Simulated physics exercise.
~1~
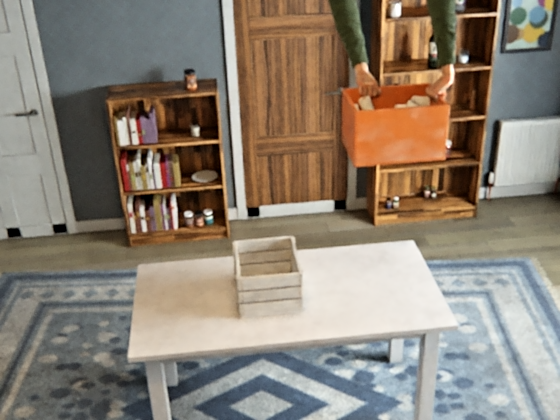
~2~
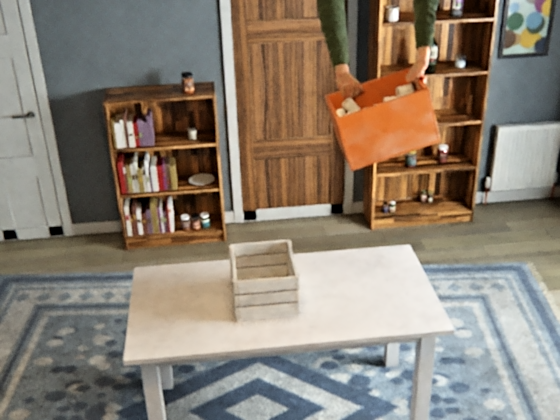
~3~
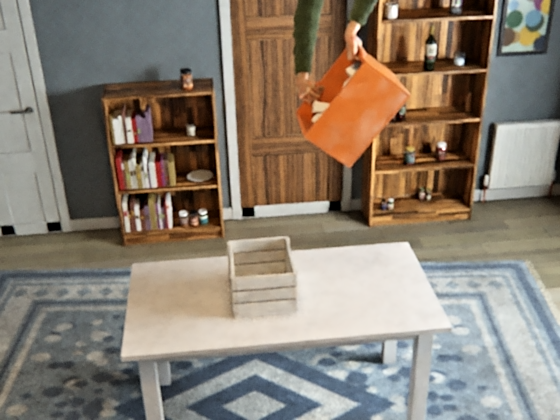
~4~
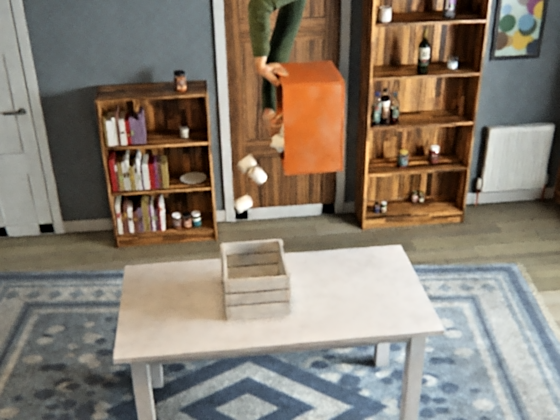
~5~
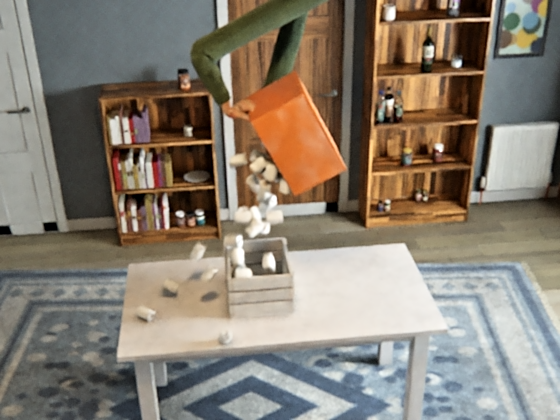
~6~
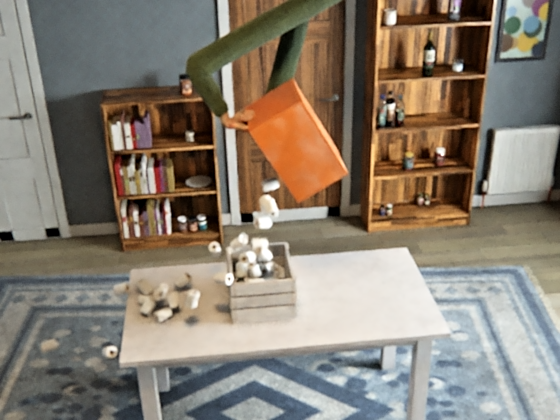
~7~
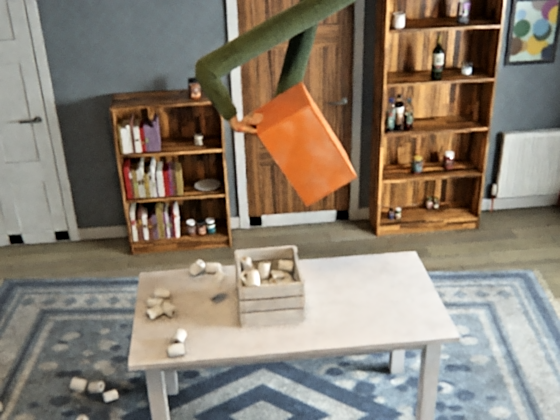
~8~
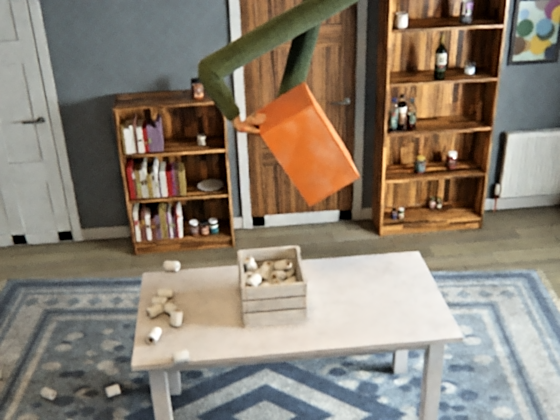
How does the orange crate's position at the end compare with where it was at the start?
It started over to the right, in front of the tall bookcase, and ended farther left, in front of the wooden door and above the box on the table.
